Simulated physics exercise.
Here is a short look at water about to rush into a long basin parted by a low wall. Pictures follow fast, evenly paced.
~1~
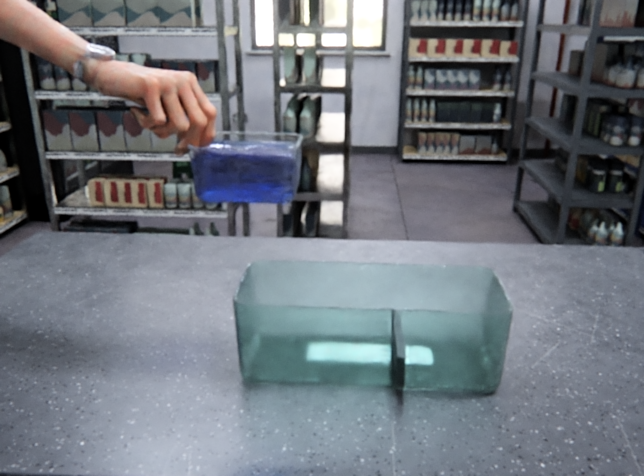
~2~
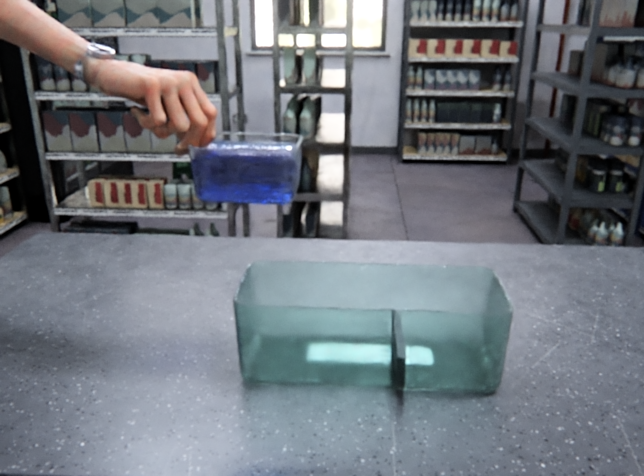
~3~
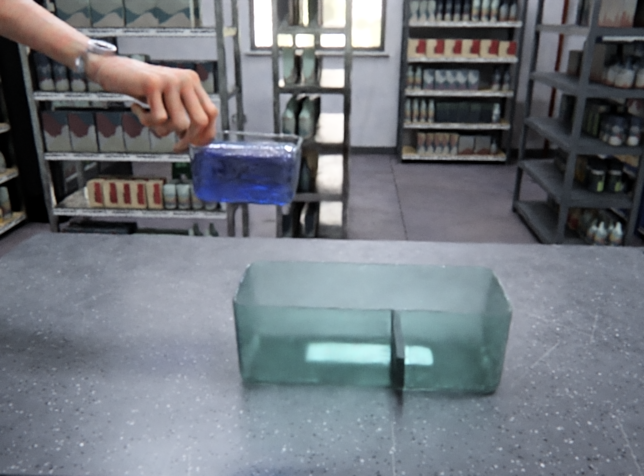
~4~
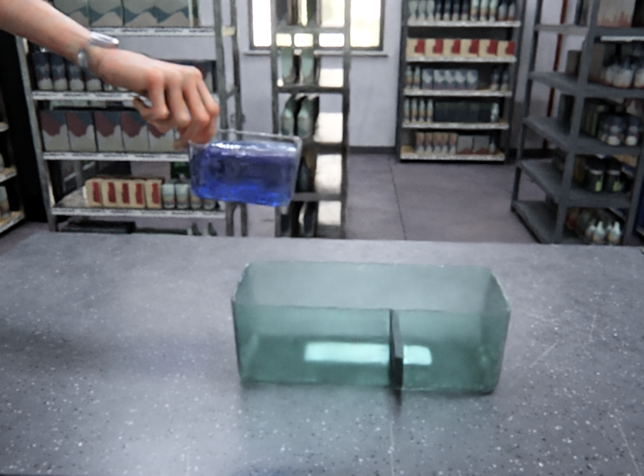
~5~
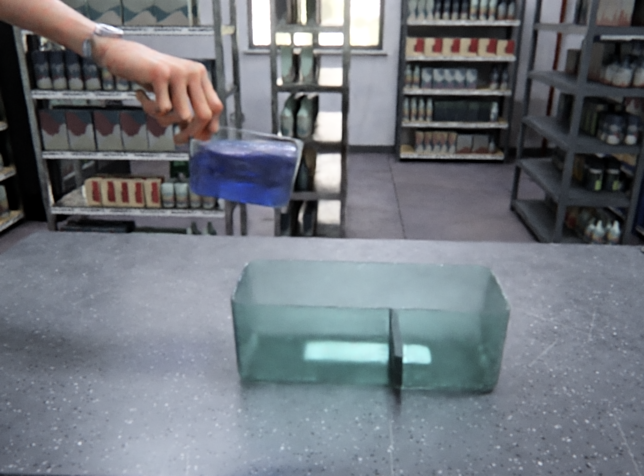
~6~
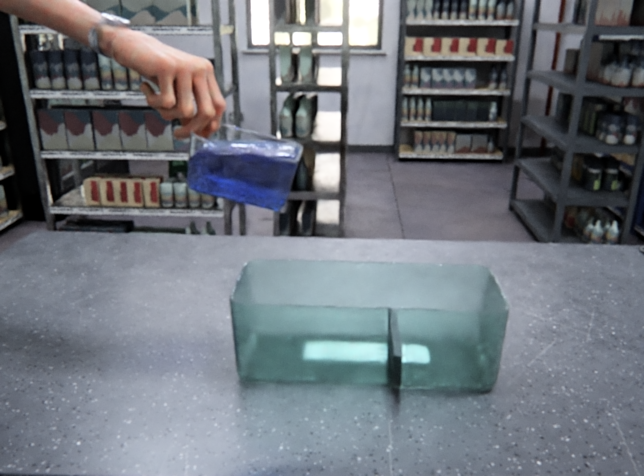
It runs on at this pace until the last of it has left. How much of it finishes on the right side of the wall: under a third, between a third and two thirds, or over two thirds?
Under a third.
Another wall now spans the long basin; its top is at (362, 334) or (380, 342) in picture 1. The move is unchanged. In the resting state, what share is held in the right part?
50 per cent, then 20 per cent, roughly.
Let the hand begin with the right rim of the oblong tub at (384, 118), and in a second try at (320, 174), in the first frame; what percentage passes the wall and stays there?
First place gives some 80 %, second place some 0 %.
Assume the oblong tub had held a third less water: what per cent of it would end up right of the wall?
It works out near 5 percent.
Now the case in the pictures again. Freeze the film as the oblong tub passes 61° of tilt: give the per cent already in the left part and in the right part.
On the left near 25 in a hundred, on the right near 0 in a hundred.
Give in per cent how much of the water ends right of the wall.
Close to 5 per cent.
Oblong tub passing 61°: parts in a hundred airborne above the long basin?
It works out to about 30 percent.
A moment on, the oblong tub is tipped part way and 43 per cent is still to pour, 25 is left of the wall and 0 right of it.
Next, the oblong tub is tipped on its side and 9 per cent is still to pour, 80 is left of the wall and 3 right of it.
Then the oblong tub is tipped right over and 0 per cent is still to pour, 94 is left of the wall and 4 right of it.
Later the oblong tub is tipped right over and 0 per cent is still to pour, 96 is left of the wall and 4 right of it.
At rest 96 per cent lies left of the wall, 4 right of it and 1 outside.
